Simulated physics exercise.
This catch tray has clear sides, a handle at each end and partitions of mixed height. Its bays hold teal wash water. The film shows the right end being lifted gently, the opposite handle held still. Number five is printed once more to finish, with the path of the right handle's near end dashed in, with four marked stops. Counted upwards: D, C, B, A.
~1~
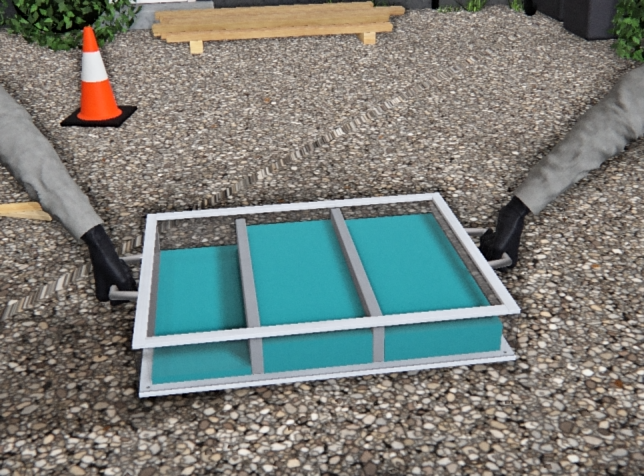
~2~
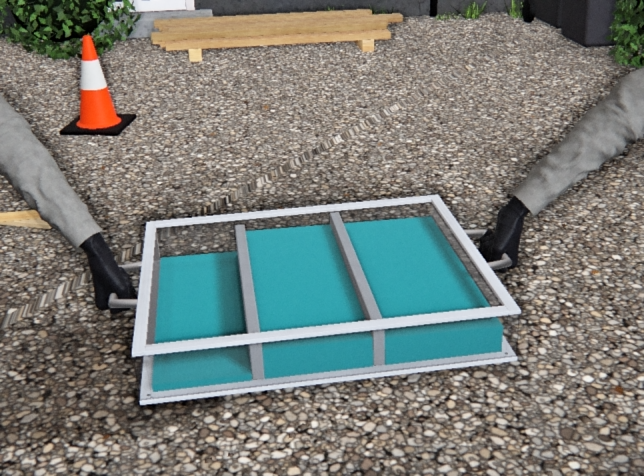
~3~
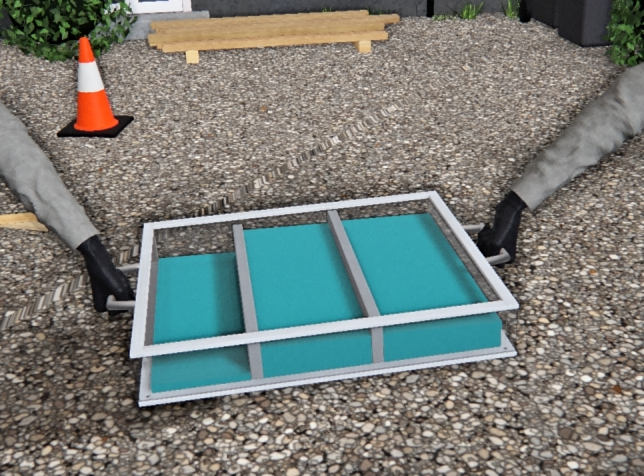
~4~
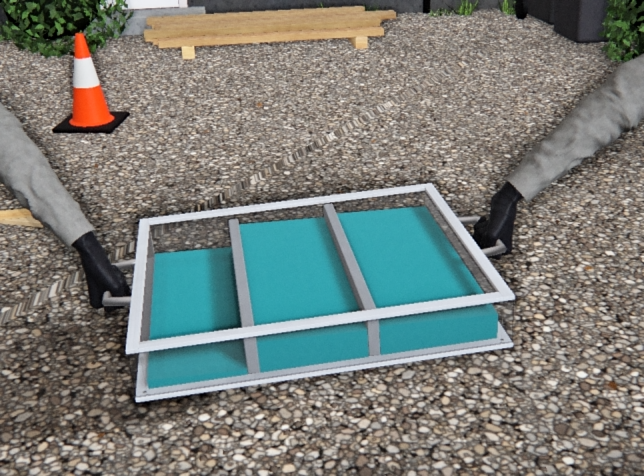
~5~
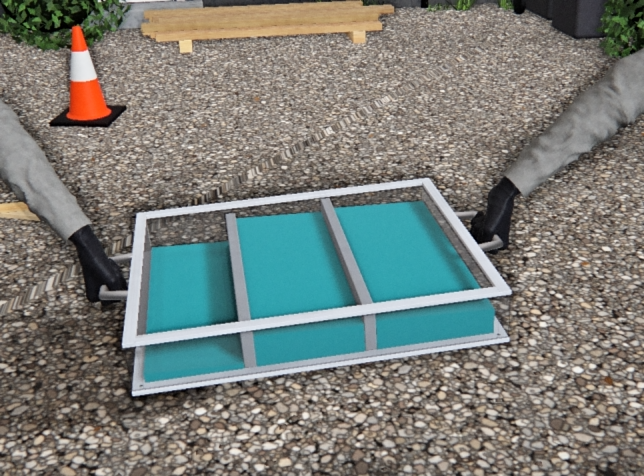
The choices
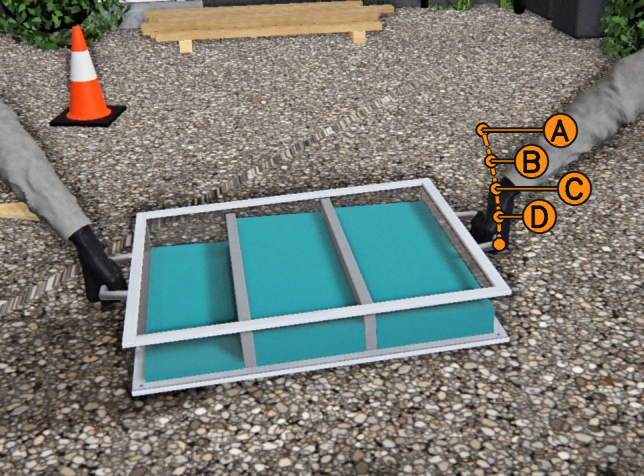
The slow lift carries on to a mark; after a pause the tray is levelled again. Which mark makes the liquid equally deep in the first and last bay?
The answer is stop A.
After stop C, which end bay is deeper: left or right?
The right end bay.
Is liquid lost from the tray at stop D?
No.
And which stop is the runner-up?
B it is.
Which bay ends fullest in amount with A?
The right bay.
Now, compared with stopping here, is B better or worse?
Stop B is better.
On the marked copy, A at (482, 130); B at (491, 161); C at (496, 188); D at (499, 216).
If A is chosen, the two end bays stand about equally deep; nothing spills.
If B is chosen, the right end bay stands much deeper than the other; nothing spills.
If C is chosen, the right end bay stands much deeper than the other; nothing spills.
If D is chosen, the right end bay stands much deeper than the other; nothing spills.
